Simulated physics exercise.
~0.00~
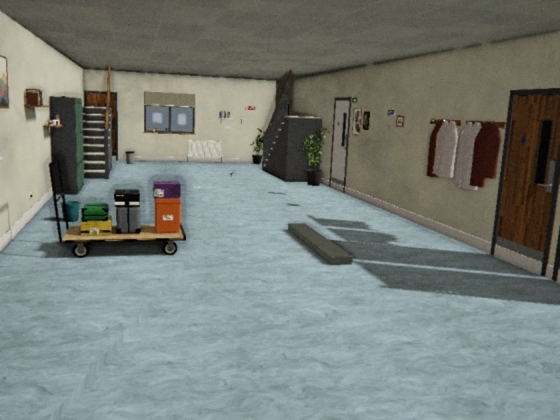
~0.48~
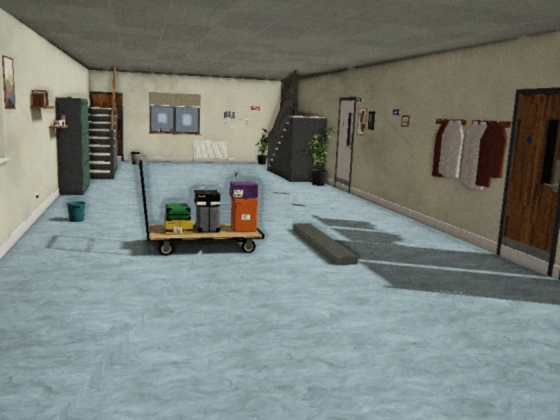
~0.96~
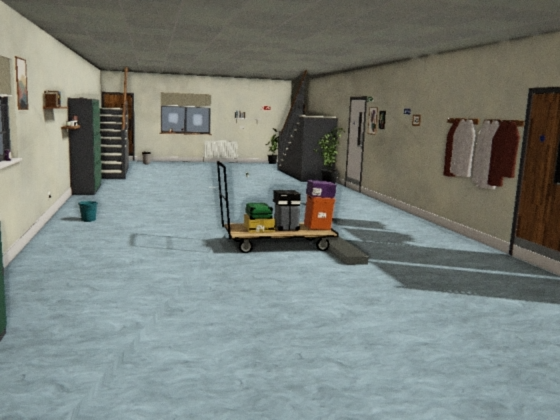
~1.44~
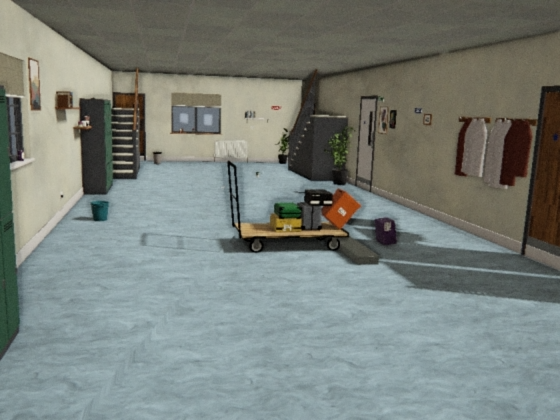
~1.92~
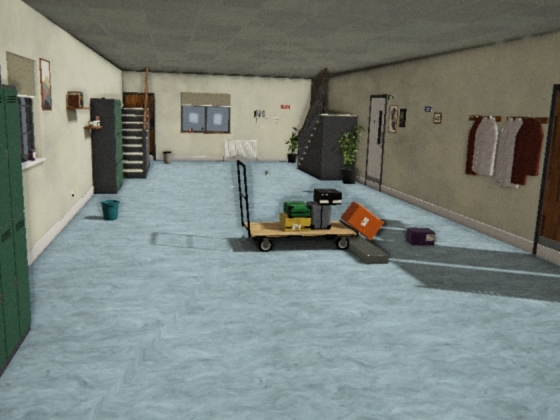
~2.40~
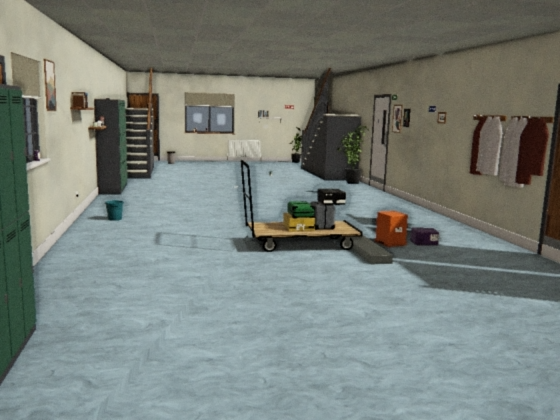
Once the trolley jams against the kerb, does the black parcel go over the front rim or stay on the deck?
The black parcel stays on the deck, still sitting upright behind the front rim when everything settles.
In a long room with lockers, coats on the wall and a pale blue floor, a flat trolley loaded with hard-sided luggage rolls to the right towards a low kerb. Its front wheels meet the kerb and the trolley stops short. The purple parcel, riding on top of the orange tote, flies off the front and drops to the floor, turning over. The orange tote tips after it, pitching over the front rim and landing upside down beside the purple parcel. The green, yellow, black and grey pieces remain on the deck as everything comes to rest.
